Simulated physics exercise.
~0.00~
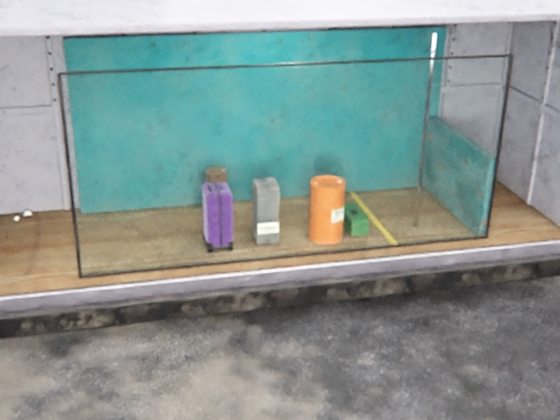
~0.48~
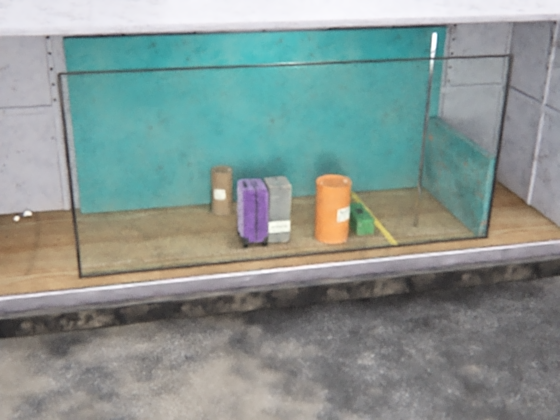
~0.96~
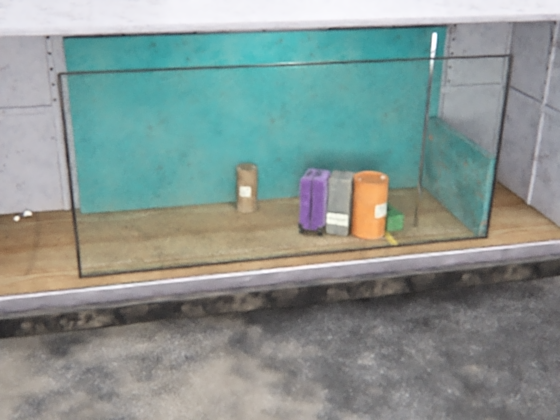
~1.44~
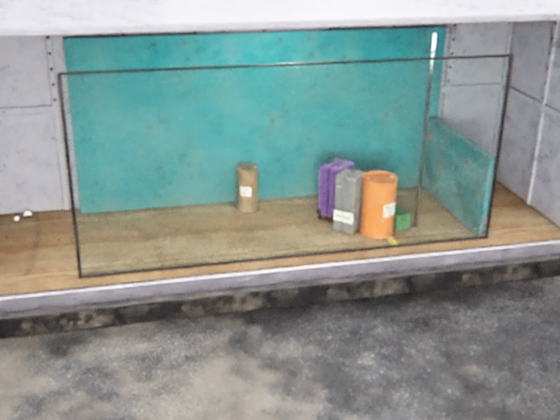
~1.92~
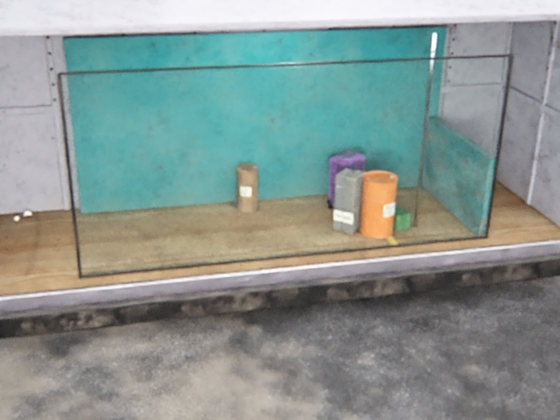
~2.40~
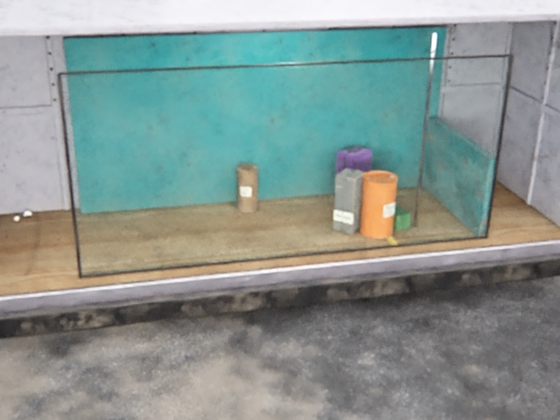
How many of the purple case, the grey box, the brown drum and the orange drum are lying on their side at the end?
None of them are. The purple case, the grey box and both drums are all still standing upright.
An orange drum stands right of centre on the wooden floor of a teal-backed bay, seen through its clear side from outside and slightly above. To its left are a grey tall box and a purple wheeled case with a brown drum behind it, and to its right a small green toolbox sits by a yellow line. Everything slides right, the purple case closing up to the grey box. The brown drum soon stops, left behind, while the others bunch together farther right. Finally the purple case slips back behind the grey box, all still upright, with the toolbox past the line.
